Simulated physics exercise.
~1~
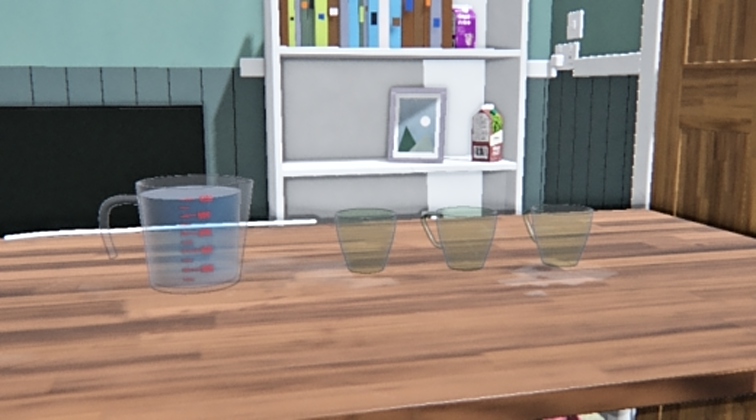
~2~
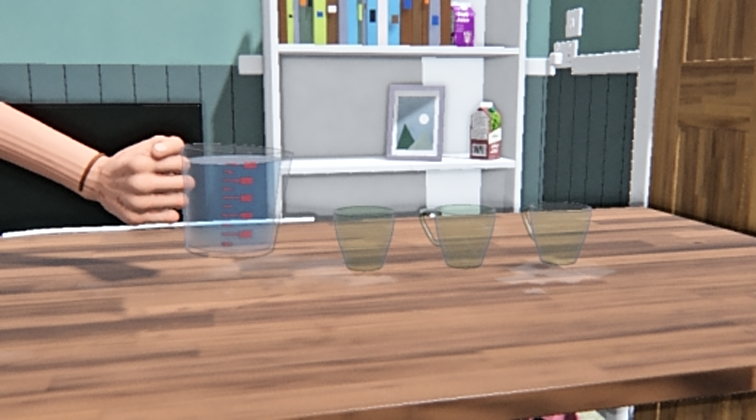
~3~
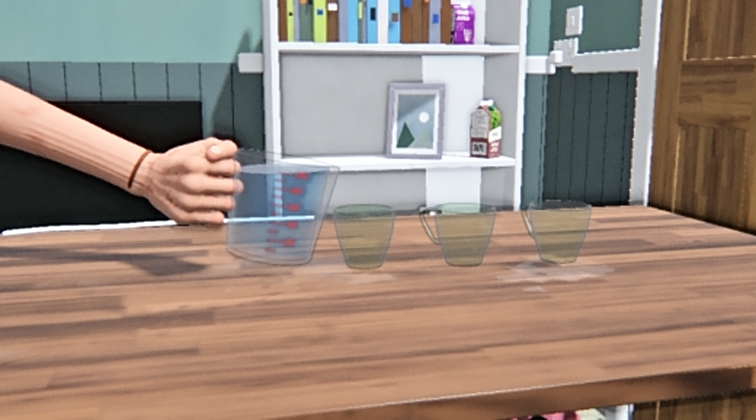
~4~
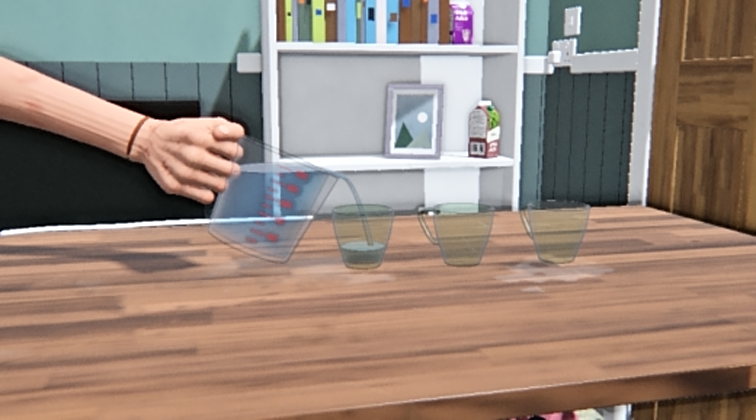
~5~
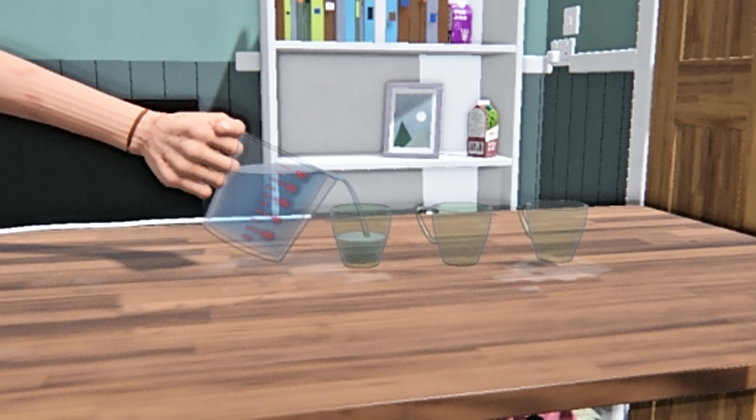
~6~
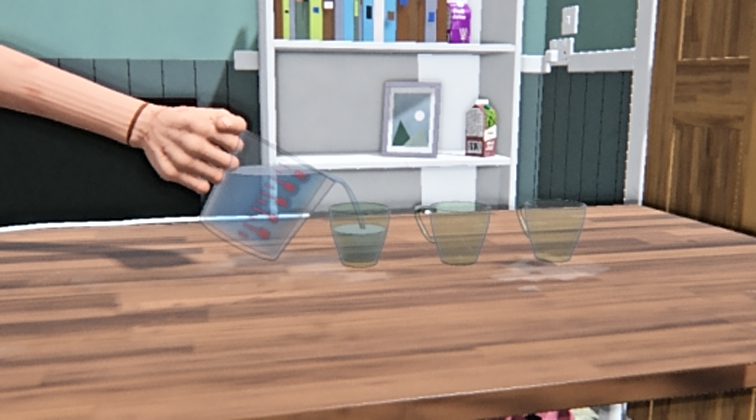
To begin with, a clear measuring jug nearly full of bluish liquid stands on a wooden table, left of three empty glass cups. A hand reaches in from the left, grips it and moves it right, then tilts it, pouring a thin stream that fills the nearest cup to about half.
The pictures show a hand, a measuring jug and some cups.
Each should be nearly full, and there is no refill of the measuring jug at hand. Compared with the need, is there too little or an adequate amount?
There is an adequate amount.
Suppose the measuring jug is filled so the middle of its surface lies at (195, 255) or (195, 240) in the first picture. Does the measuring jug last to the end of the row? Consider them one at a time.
Lacking; lacking.
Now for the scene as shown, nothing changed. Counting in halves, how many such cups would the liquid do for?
Roughly 5.0.
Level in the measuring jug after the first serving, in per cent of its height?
Close to 70 %.
Shortly, the first is about three quarters full.
Then, the first is done and the measuring jug has about three quarters of its load.
At the finish, all three are full and about a third of the water is over.
